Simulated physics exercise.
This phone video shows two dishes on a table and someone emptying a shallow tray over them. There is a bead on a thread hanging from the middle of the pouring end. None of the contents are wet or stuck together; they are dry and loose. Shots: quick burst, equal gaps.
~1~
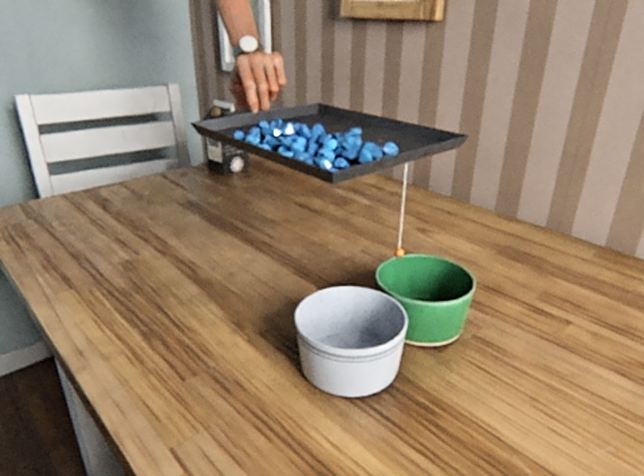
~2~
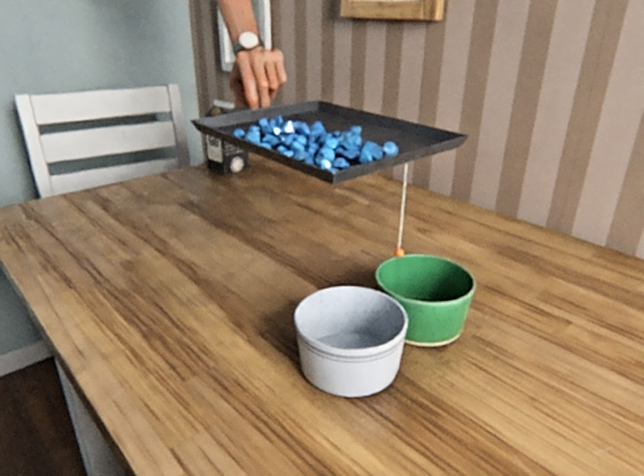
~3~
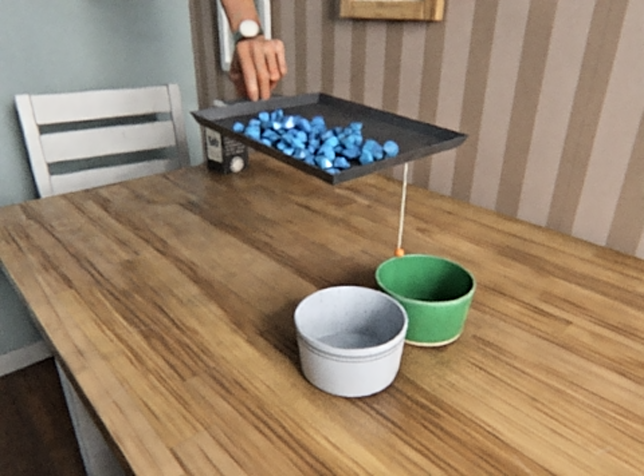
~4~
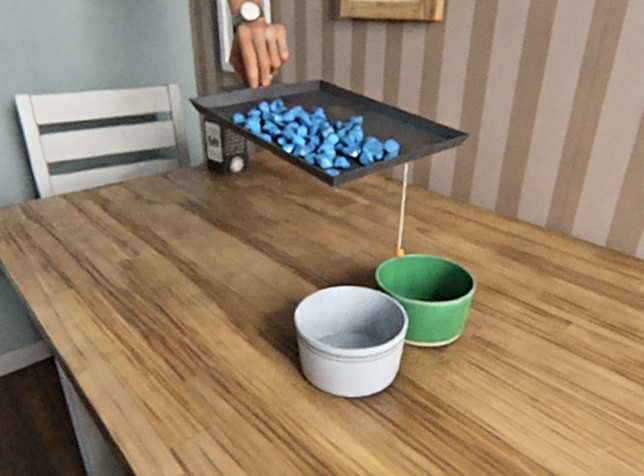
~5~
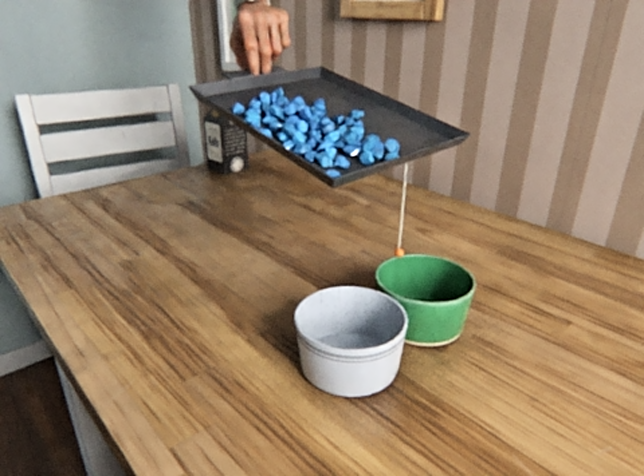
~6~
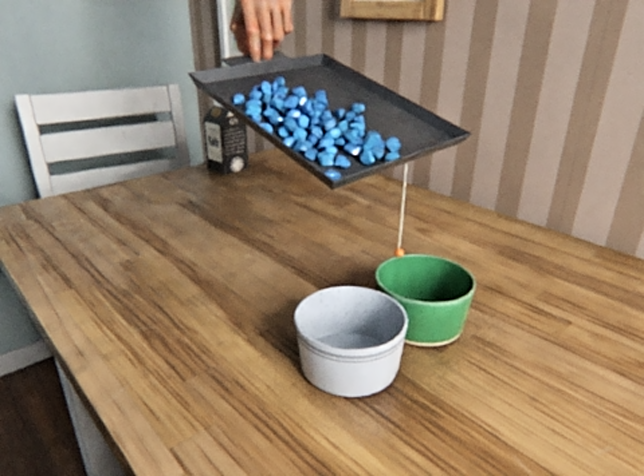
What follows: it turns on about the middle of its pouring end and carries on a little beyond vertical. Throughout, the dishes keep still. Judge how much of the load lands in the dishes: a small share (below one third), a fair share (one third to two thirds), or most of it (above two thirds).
Most of it.
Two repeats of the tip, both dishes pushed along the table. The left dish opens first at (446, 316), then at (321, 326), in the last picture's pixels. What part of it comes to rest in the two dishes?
Trial 1 about 30 %, trial 2 about 80 %.
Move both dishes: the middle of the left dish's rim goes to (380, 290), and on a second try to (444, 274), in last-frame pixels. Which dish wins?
Taking them in turn, it's the one to the left and then the one to the left.
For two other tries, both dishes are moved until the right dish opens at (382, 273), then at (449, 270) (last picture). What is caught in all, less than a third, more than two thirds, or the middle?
The two tries give, in order: One to two thirds; over two thirds.
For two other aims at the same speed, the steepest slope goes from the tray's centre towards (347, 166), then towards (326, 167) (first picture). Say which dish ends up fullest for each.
Try one - the dish to the left; try two - the dish to the left.
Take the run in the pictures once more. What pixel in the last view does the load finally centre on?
(373, 344).
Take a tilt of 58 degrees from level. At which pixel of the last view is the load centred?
I'd put it at about (362, 145).
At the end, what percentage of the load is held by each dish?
The share is 50 per cent in the left dish and 40 per cent in the right dish.
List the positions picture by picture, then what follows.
Corners of the pouring end at (333, 169) and (461, 135), level; middle of the load at (312, 142), aquarium stones; left dish at (391, 362); right dish at (463, 316); bead on its thread at (399, 253), in the first frame.
Corners of the pouring end at (333, 170) and (461, 135), level; middle of the load at (312, 141), in the second frame.
Corners of the pouring end at (334, 171) and (462, 135), tipped barely, lowest at the left corner; middle of the load at (312, 137), in the third frame.
Corners of the pouring end at (334, 173) and (462, 134), tipped a little, lowest at the left corner; middle of the load at (313, 132), in the fourth frame.
Corners of the pouring end at (334, 175) and (463, 133), tipped a little, lowest at the left corner; middle of the load at (314, 126), in the fifth frame.
Corners of the pouring end at (335, 176) and (464, 132), tipped clearly, lowest at the left corner; middle of the load at (314, 121); left dish at (391, 362); right dish at (463, 316), in the sixth frame.
Soon after the last picture, tray tipped steeply; most on the tray; a stray few in the right dish; a small part in the air.
A little later, tray tipped right over; about half in the left dish; about a third in the right dish; a small part outside both; a small part in the air.
Later still, tray tipped past a quarter turn; about half in the left dish; about a third in the right dish; a small part outside both.
At rest, tray tipped past a quarter turn; about half in the left dish; about a third in the right dish; a small part outside both.
